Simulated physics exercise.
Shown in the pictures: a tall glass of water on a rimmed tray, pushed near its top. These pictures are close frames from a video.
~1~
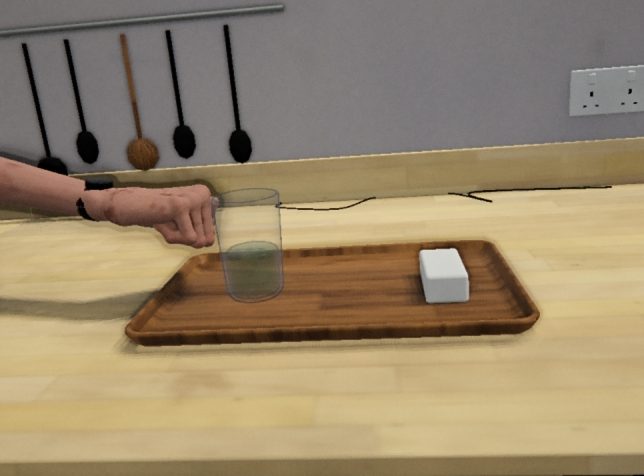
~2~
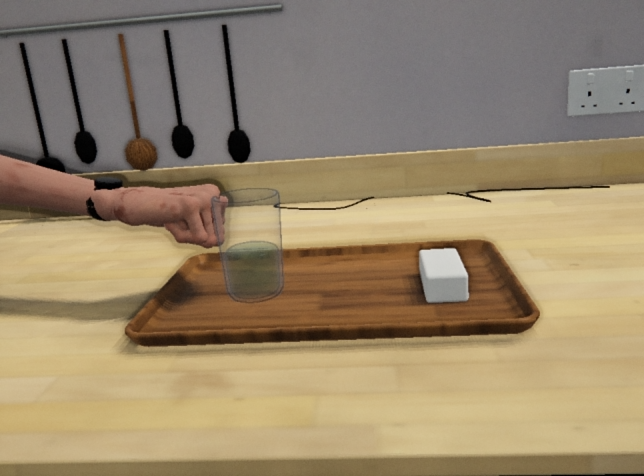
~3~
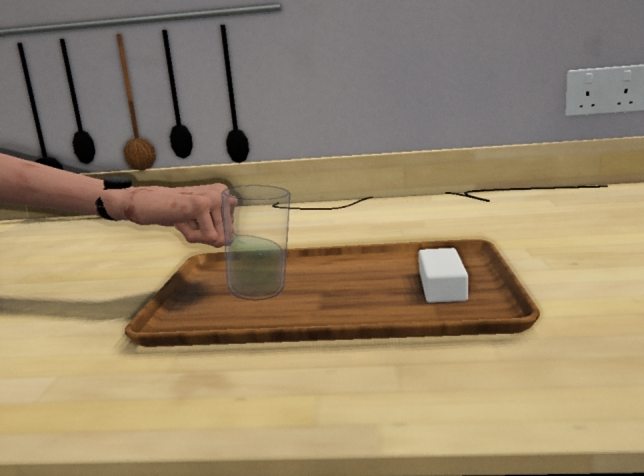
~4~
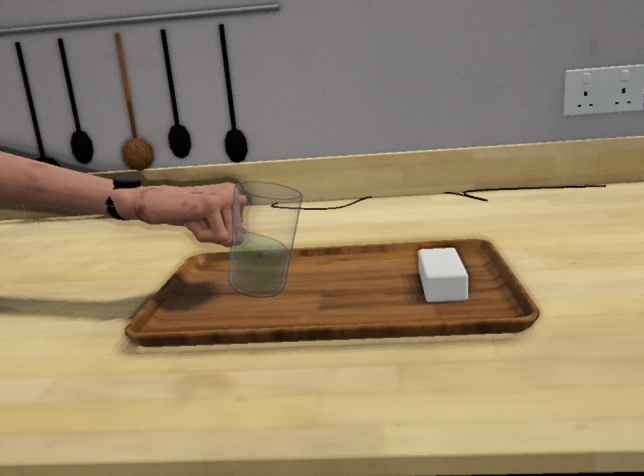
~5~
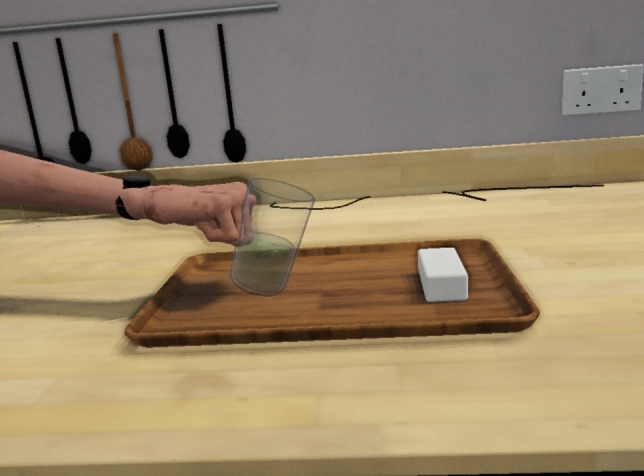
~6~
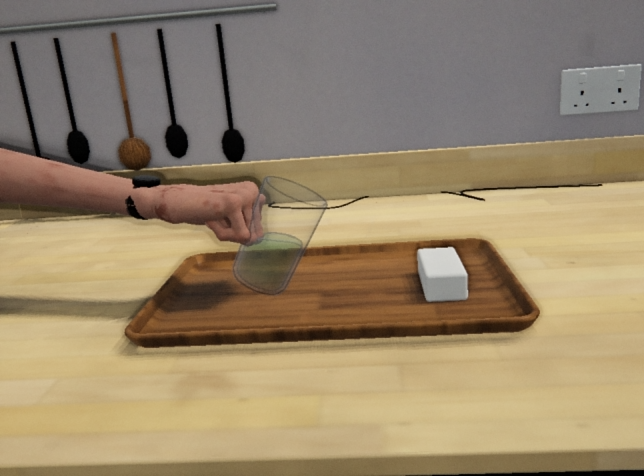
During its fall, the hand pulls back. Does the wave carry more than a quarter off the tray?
I expect the tray to contain three quarters or more.
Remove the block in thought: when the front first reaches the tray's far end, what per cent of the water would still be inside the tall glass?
About 60 per cent.
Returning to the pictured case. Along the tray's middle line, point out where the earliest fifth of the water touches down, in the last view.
Around (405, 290).
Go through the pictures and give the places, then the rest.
In the first frame, it leans 0°; its right rim is at (276, 195); the water meets the walls at (226, 249) and (279, 246); the tray's far rim is at (511, 274); a block is fixed to the tray further along.
In the second frame, it leans 0°; its right rim is at (277, 195); the water meets the walls at (226, 248) and (279, 246).
In the third frame, it leans 6°; its right rim is at (288, 196); the water meets the walls at (231, 233) and (282, 246).
In the fourth frame, it leans 13°; its right rim is at (300, 197); the water meets the walls at (236, 227) and (289, 247).
In the fifth frame, it leans 20°; its right rim is at (313, 201); the water meets the walls at (243, 235) and (293, 243).
In the sixth frame, it leans 28°; its right rim is at (325, 206); the water meets the walls at (246, 236) and (304, 240).
A moment on, the tall glass is falling and 100 per cent is in the glass, 0 on the tray and 0 above or beyond its rim.
Next, the tall glass lies on its side and 85 per cent is in the glass, 11 on the tray and 5 above or beyond its rim.
Then the tall glass lies on its side and 41 per cent is in the glass, 42 on the tray and 17 above or beyond its rim.
Later the tall glass lies on its side and 22 per cent is in the glass, 62 on the tray and 17 above or beyond its rim.
Finally, 84 per cent is held by tray and glass, 16 is off the tray.
